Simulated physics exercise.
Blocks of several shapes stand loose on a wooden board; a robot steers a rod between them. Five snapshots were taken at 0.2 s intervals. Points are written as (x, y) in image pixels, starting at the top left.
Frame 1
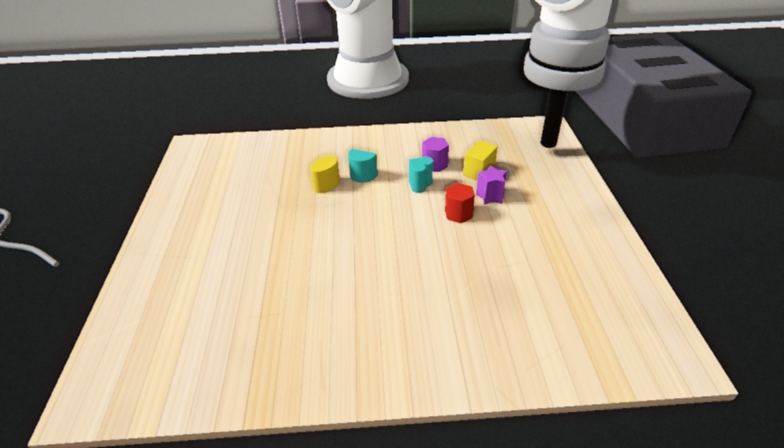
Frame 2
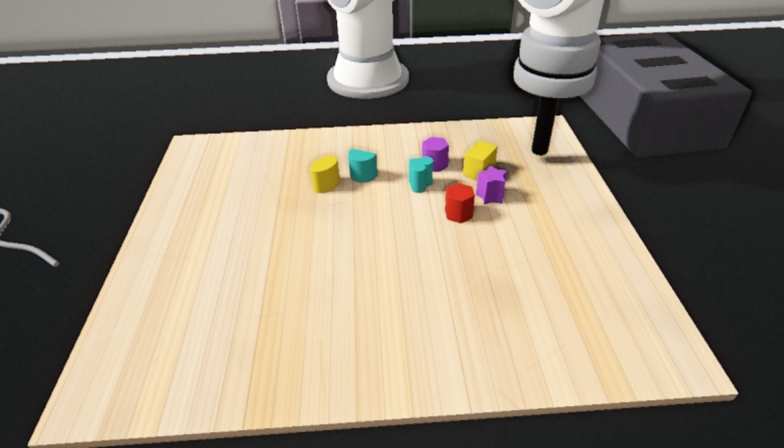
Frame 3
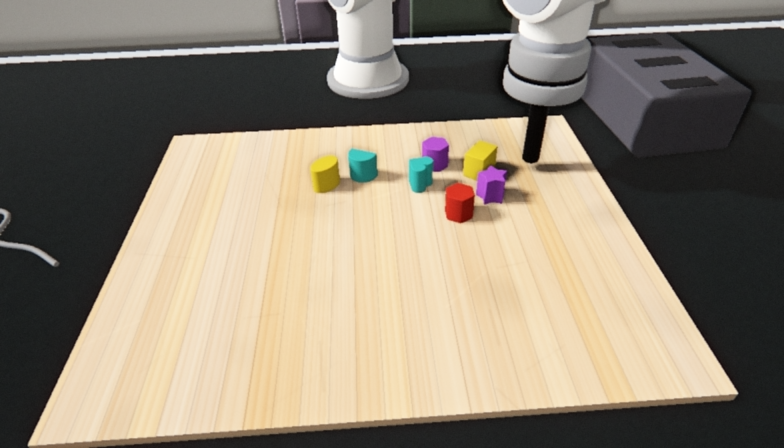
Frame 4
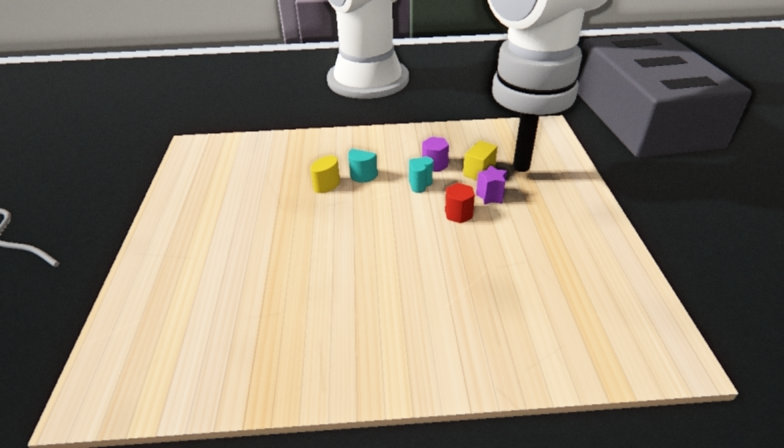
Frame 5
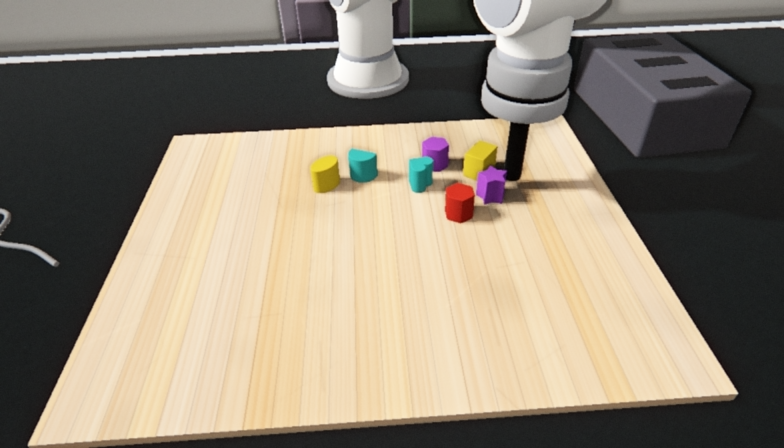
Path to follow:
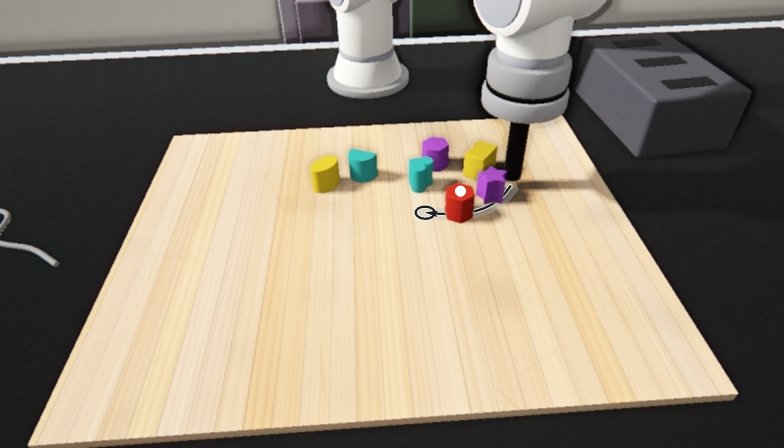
A robot arm moves a black rod toward the viewer and to the left over a wooden board, bringing it close beside the purple star block, while the yellow, turquoise, red and purple blocks stay still.
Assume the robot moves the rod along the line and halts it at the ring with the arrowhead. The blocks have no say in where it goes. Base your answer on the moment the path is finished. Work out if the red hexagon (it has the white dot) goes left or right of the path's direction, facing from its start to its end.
Off to the right side.
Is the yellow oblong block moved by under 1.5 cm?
I believe so.
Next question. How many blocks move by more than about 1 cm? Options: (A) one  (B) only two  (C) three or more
(B)
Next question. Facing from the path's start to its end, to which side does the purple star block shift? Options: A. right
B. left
A: Right.
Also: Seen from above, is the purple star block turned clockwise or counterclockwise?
It spins clockwise.
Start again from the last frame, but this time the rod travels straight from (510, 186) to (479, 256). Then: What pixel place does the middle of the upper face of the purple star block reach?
Its top face will be centred at roughly (483, 182).
The line goes from (510, 186) through (493, 203) and (462, 213) to (425, 213); the dot is on the red hexagon.
On the path given first. One third of the way, rod at (494, 195); purple star block at (476, 182), turned 55° clockwise.
Two thirds of the way, rod at (463, 205); red hexagon at (423, 199), turned 15° anticlockwise; purple star block at (444, 188), turned 70° clockwise.
At the end, rod at (425, 204); red hexagon at (393, 203), turned 60° anticlockwise; yellow oblong block unmoved; purple star block at (406, 187), turned 75° clockwise.
